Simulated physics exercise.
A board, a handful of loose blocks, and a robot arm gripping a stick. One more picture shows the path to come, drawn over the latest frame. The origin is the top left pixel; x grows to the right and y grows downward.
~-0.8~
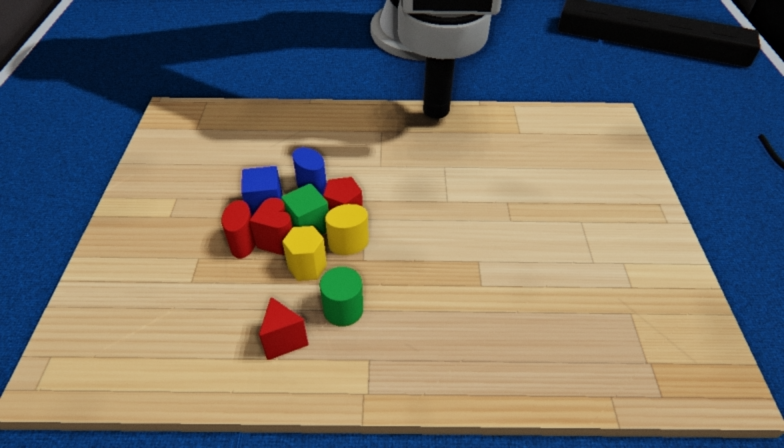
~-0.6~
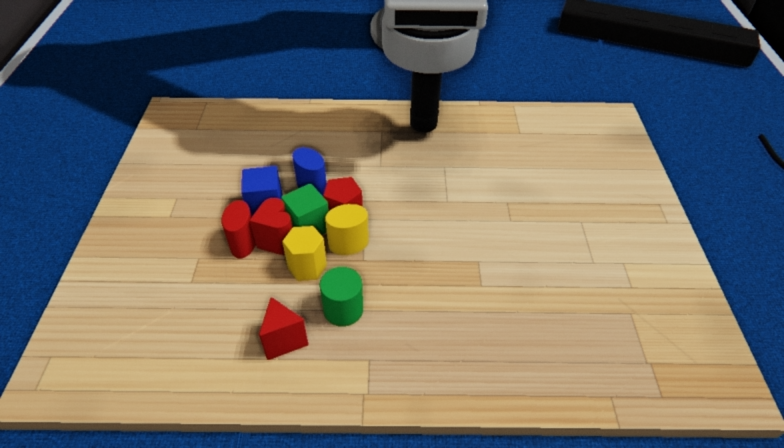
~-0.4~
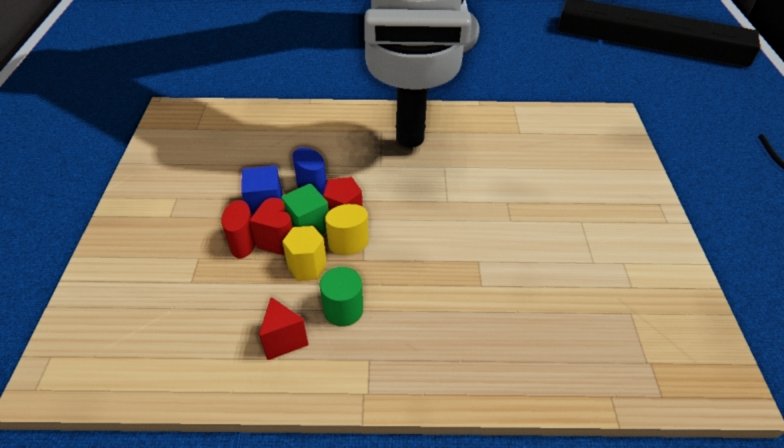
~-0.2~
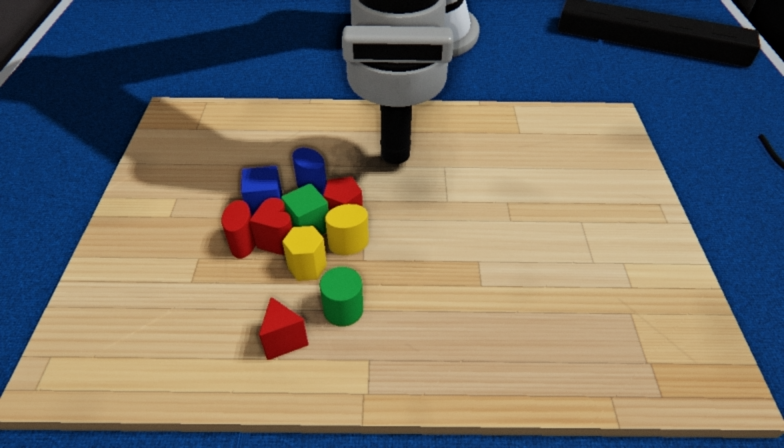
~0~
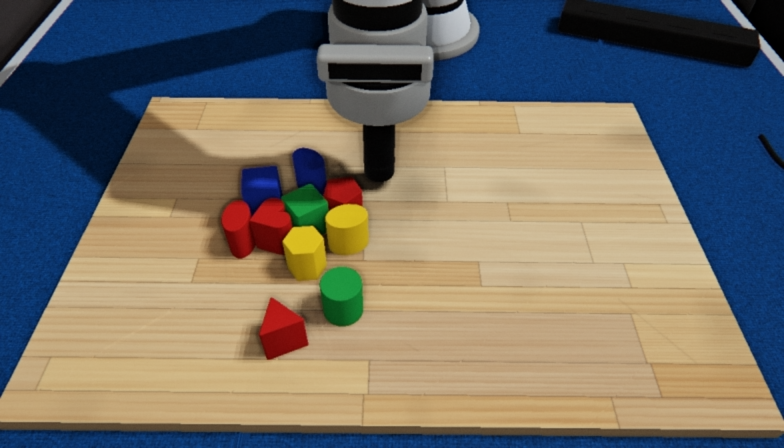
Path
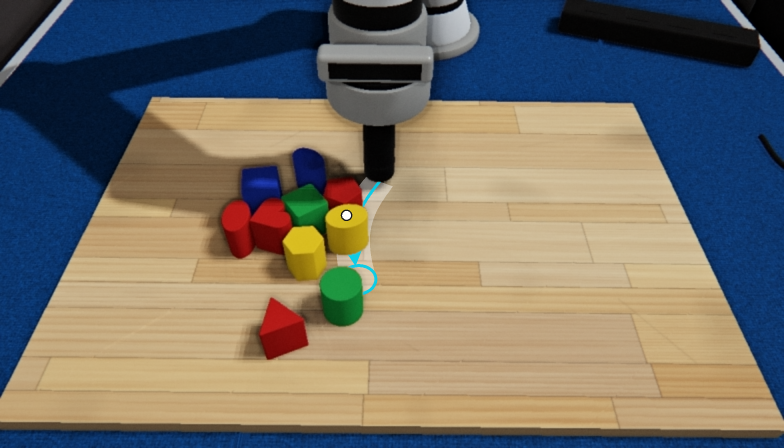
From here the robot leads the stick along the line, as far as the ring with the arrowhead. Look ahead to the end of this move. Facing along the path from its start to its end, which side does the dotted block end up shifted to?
Its sideways move is to the left.
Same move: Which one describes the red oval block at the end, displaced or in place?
It does get moved.
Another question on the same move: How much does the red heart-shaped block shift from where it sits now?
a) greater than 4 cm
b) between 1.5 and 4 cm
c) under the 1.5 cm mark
(b)
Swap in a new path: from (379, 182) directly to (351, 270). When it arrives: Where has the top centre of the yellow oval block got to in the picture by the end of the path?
Around (320, 262).
Drawn move, from (379, 182) over (361, 209) and (353, 242) to (358, 280); the dot is on the yellow oval block.
The first path, step by step. One third of the way, stick (361, 201); red oval block (231, 215); red heart-shaped block (264, 216); green four-sided block (297, 206), turned 15° clockwise; red pentagon (333, 197), turned 15° anticlockwise; yellow oval block (347, 222), turned 15° anticlockwise.
Two thirds of the way, stick (353, 235); red oval block (219, 212), turned 45° clockwise; red heart-shaped block (244, 223), turned 25° clockwise; green four-sided block (279, 222), turned 40° clockwise; red pentagon (317, 225); yellow oval block (349, 246), turned 65° anticlockwise.
At the end, stick (358, 271); red oval block (219, 211), turned 45° clockwise; red heart-shaped block (243, 223), turned 30° clockwise; green four-sided block (278, 223), turned 45° clockwise; green circular block (330, 321); red pentagon (316, 232), turned 25° clockwise; yellow oval block (344, 284), turned 35° anticlockwise.
